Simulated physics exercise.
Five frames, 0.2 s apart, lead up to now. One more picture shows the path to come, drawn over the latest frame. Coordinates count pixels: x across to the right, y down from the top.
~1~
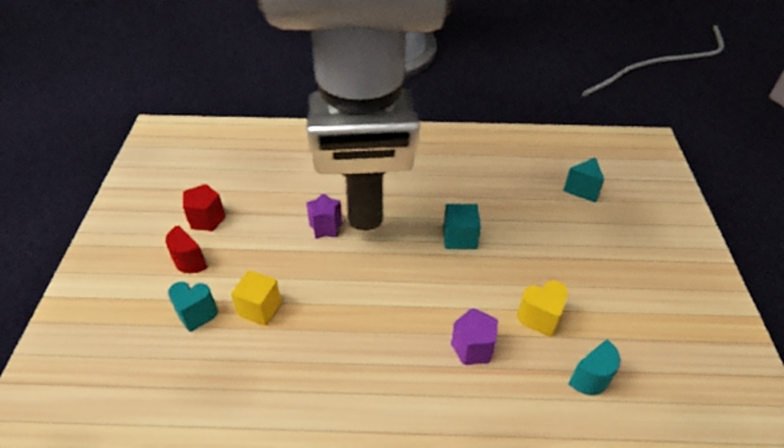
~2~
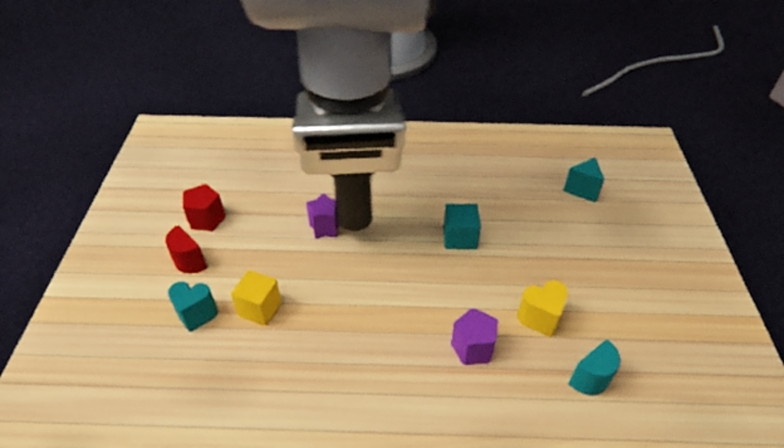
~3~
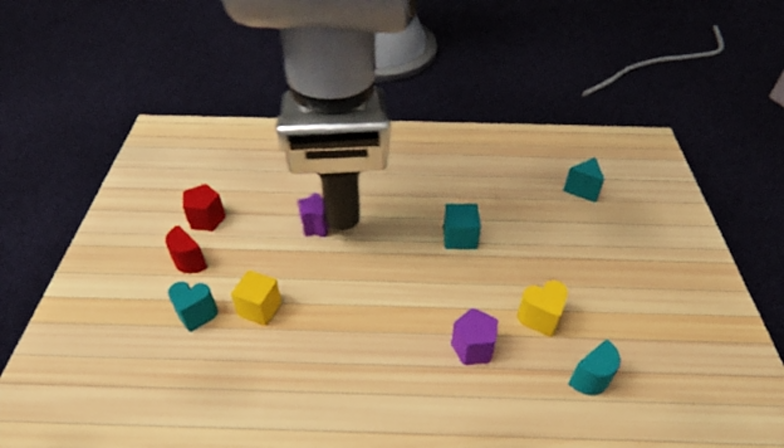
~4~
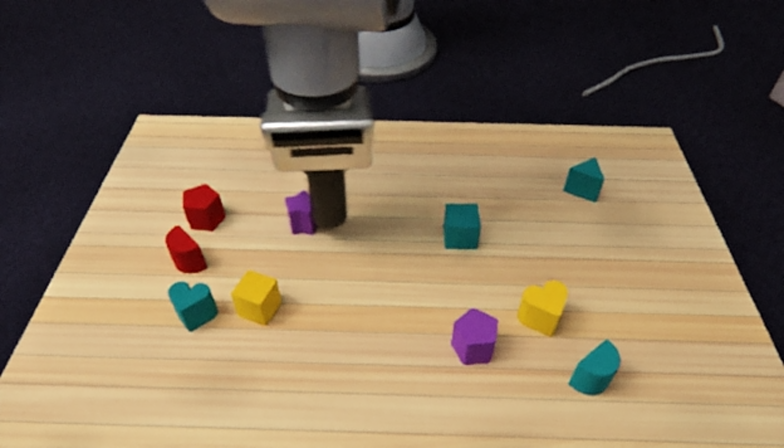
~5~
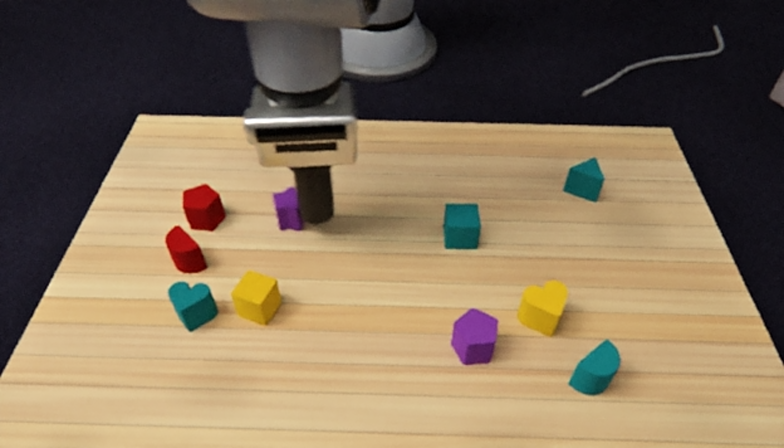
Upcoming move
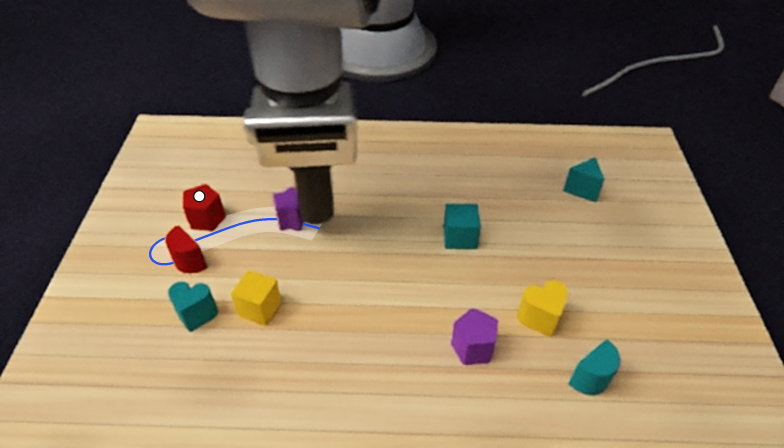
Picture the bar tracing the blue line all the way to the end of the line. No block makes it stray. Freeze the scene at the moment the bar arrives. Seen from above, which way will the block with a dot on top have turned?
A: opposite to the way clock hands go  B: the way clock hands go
A: Opposite to the way clock hands go.
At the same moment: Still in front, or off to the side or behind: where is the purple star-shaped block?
My guess is it ends up beside or behind the bar.
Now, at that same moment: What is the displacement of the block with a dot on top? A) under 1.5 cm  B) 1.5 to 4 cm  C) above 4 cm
The correct letter is B.
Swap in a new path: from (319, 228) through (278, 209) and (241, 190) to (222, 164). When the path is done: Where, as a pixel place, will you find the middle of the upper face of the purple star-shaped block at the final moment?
It is at (191, 156).
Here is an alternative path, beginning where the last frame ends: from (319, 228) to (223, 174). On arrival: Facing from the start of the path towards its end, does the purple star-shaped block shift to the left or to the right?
Answer: Leftward.
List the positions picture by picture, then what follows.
In the first picture, lower end of the bar at (366, 218), tops of blocks, red half-round block at (180, 239), turquoise heart at (187, 293), red pentagon at (199, 196), purple star-shaped block at (323, 205).
In the second picture, bar at (355, 219), blocks as before.
In the third picture, bar at (343, 218), purple star-shaped block at (314, 204).
In the fourth picture, bar at (330, 216), purple star-shaped block at (301, 201).
In the fifth picture, bar at (317, 212), red half-round block at (180, 239), turquoise heart at (187, 293), red pentagon at (199, 196), purple star-shaped block at (289, 198).
The drawn path runs from (319, 228) by way of (271, 219) and (220, 231) to (169, 250); the dot is on the red pentagon.
On the path given first. One third of the way, bar at (266, 203); purple star-shaped block at (239, 188).
Two thirds of the way, bar at (215, 215); red pentagon at (176, 194), turned 40° anticlockwise; purple star-shaped block at (211, 187), turned 50° clockwise.
At the end, bar at (162, 234); red half-round block at (163, 248), turned 80° anticlockwise; turquoise heart not moved; red pentagon at (176, 194), turned 40° anticlockwise; purple star-shaped block at (211, 187), turned 50° clockwise.
